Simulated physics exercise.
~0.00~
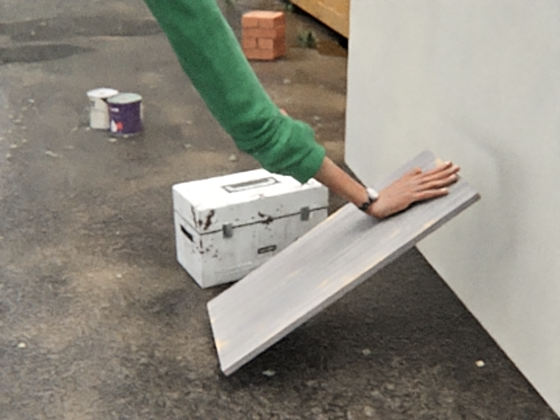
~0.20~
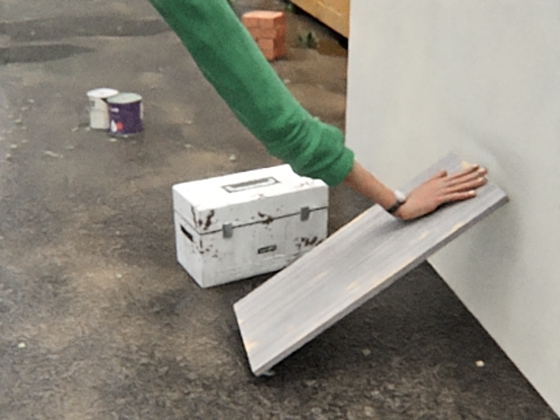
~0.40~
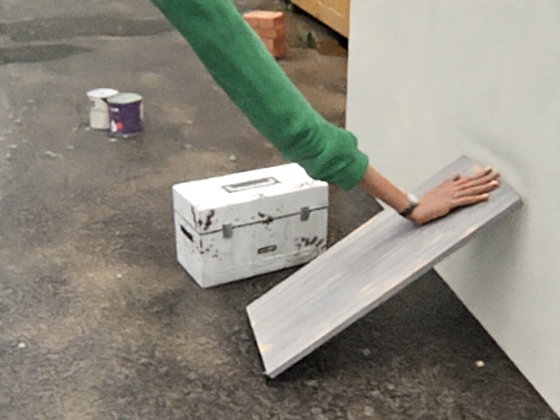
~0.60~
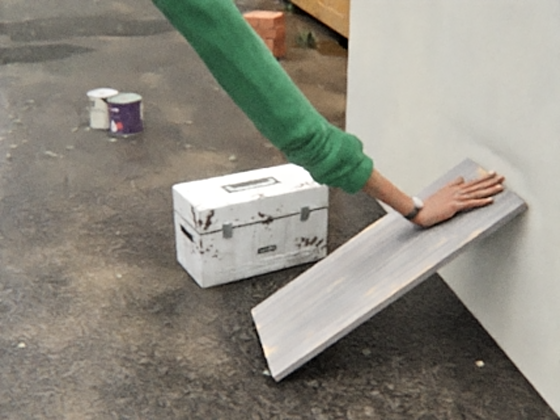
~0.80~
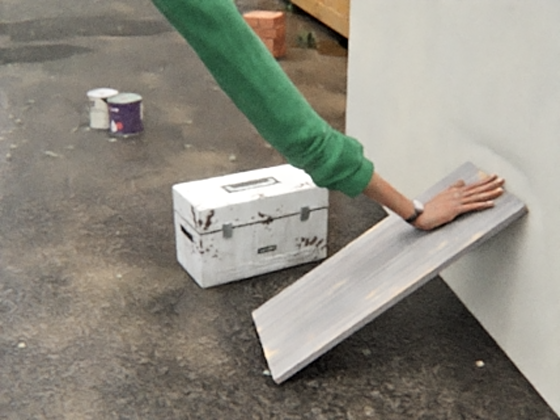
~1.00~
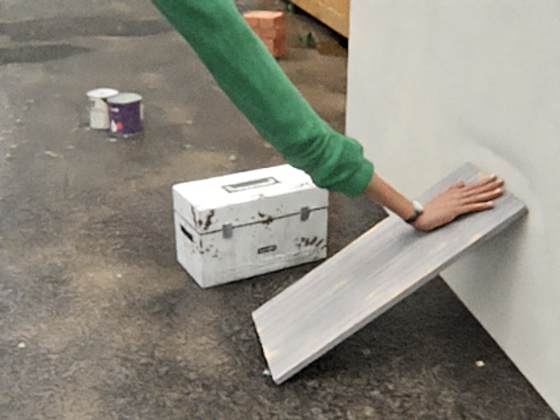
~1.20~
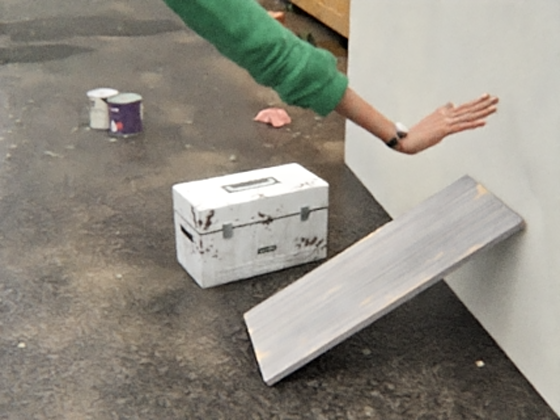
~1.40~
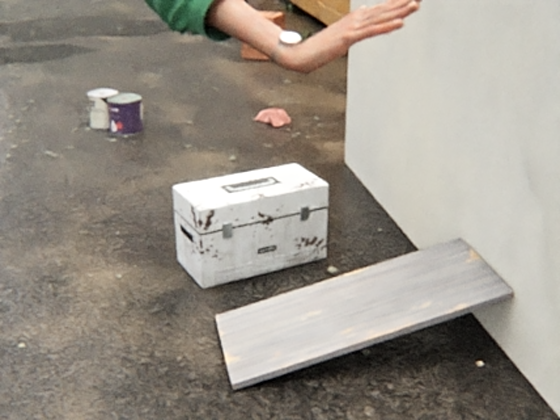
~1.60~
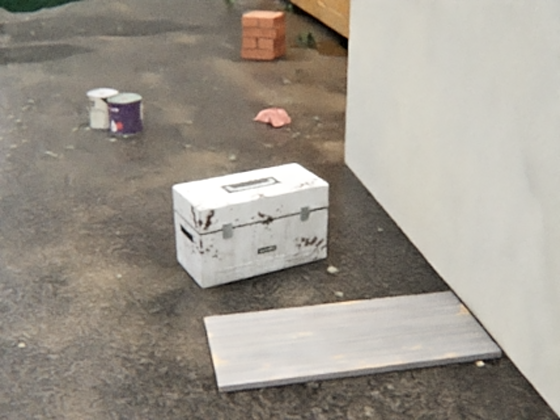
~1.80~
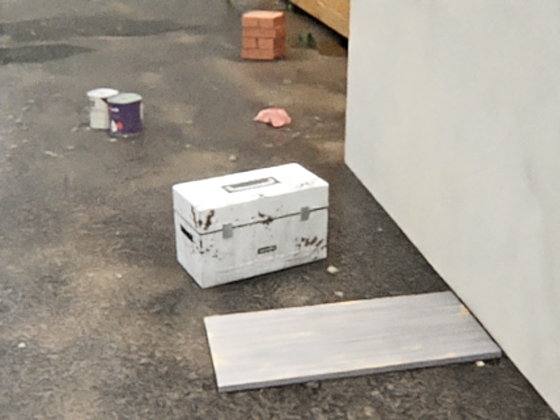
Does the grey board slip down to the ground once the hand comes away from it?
Yes, it slips down the wall after the hand lets go and ends up lying flat on the ground near the white toolbox.
A grey board was leaned against a pale wall by a hand in a green sleeve, beside a scuffed white toolbox. When the hand let go and drew away, the board slid down the wall and ended up flat on the ground.
